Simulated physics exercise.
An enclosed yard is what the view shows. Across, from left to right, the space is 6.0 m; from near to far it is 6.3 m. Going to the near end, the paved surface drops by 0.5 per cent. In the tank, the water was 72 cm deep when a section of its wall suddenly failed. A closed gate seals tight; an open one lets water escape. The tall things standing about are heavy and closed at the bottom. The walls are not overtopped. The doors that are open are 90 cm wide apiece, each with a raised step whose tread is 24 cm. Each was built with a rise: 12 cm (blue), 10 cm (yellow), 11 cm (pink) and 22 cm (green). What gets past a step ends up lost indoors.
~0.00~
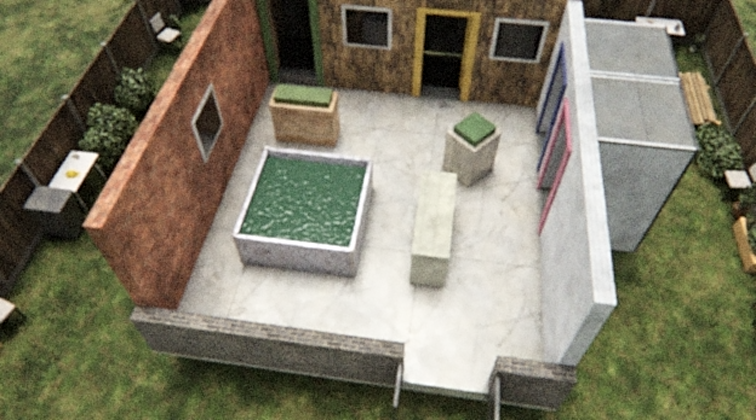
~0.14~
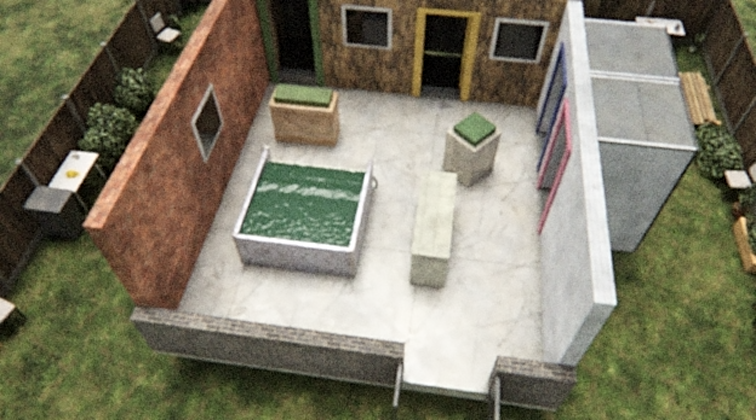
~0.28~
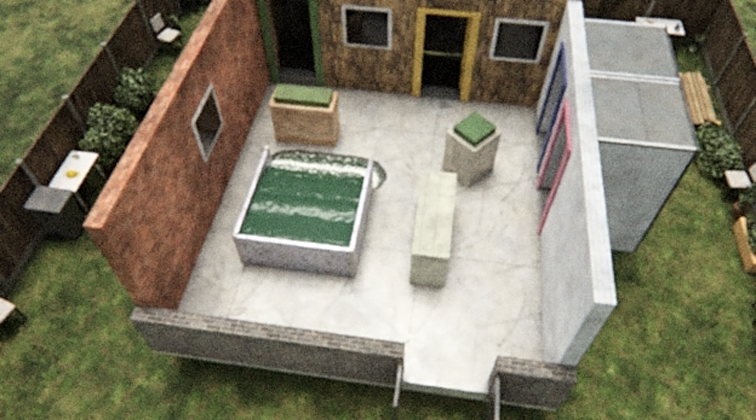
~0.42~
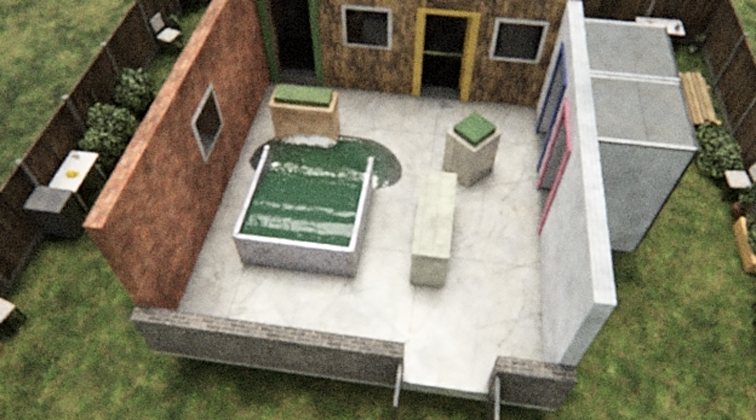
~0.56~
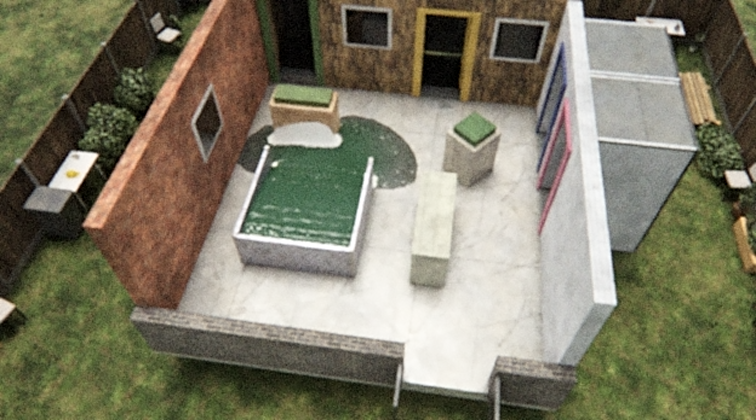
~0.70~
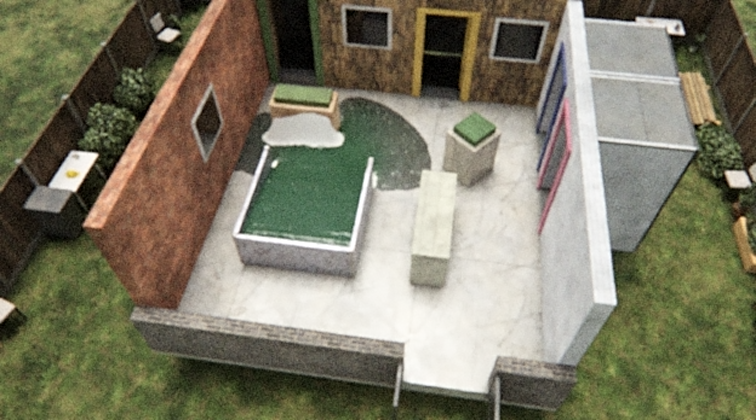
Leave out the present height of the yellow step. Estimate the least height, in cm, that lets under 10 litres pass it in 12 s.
I would say 21 cm.
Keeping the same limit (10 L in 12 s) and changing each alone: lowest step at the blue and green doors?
About 18 cm at blue and 23 cm at green.
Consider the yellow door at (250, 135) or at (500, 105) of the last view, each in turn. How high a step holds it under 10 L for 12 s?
Roughly 36 cm, then roughly 22 cm.
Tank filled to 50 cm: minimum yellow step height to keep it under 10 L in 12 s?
Then a height close to 14.0 cm.
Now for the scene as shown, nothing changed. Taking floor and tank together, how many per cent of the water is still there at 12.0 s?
Close to 78 in a hundred.
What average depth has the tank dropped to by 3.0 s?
It averages roughly 16 centimetres.
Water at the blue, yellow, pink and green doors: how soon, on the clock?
Blue: 2.6 s; yellow: 1.2 s; pink: 3.2 s; green: 1.4 s.
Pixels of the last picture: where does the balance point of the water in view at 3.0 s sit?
Approximately (349, 160).
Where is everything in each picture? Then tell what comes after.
Still water, 72 cm deep, in the tank at (307, 199); the yellow door at (444, 61) is dry, in the first picture.
The gap is on the far side, the front 0.3 m out at a hidden place; the back of the tank holds 72 cm, in the second picture.
The gap is on the far side, the front 0.7 m out at a hidden place; the back of the tank holds 72 cm, in the third picture.
Water pours out on the far side and has run 1.3 m, to (341, 138); about 13 cm deep outside, 69 cm at the back, in the fourth picture.
The front is at (349, 118), 1.9 m from the gap on the far side; 4.2 m2 of floor is wet, 62 cm left at the back, in the fifth picture.
The gap is on the far side, the front 2.5 m out at (356, 100); the back of the tank holds 62 cm; 1.1 m in a straight line remain to the yellow door at (444, 61), in the sixth picture.
After 1.4 s water covers 30 % of the floor, deepest (48 cm) near (314, 150); 17 cm at the yellow door, 0 litres in over its 10 cm step.
After 3.0 s water covers 55 % of the floor, deepest (38 cm) near (536, 118); 18 cm at the yellow door, 69 litres in over its 10 cm step.
After 12.0 s water covers 95 % of the floor, deepest (10 cm) near (361, 270); 4 cm at the yellow door, 99 litres in over its 10 cm step.
At the yellow door as built, the water arrived by 1.2 s and peaked near 23 cm at 2.0 s.
With a step of 18 cm, 24 litres would have come in within the 12 s; with 24 cm, 4 litres. So under 10 litres takes about 21 cm.
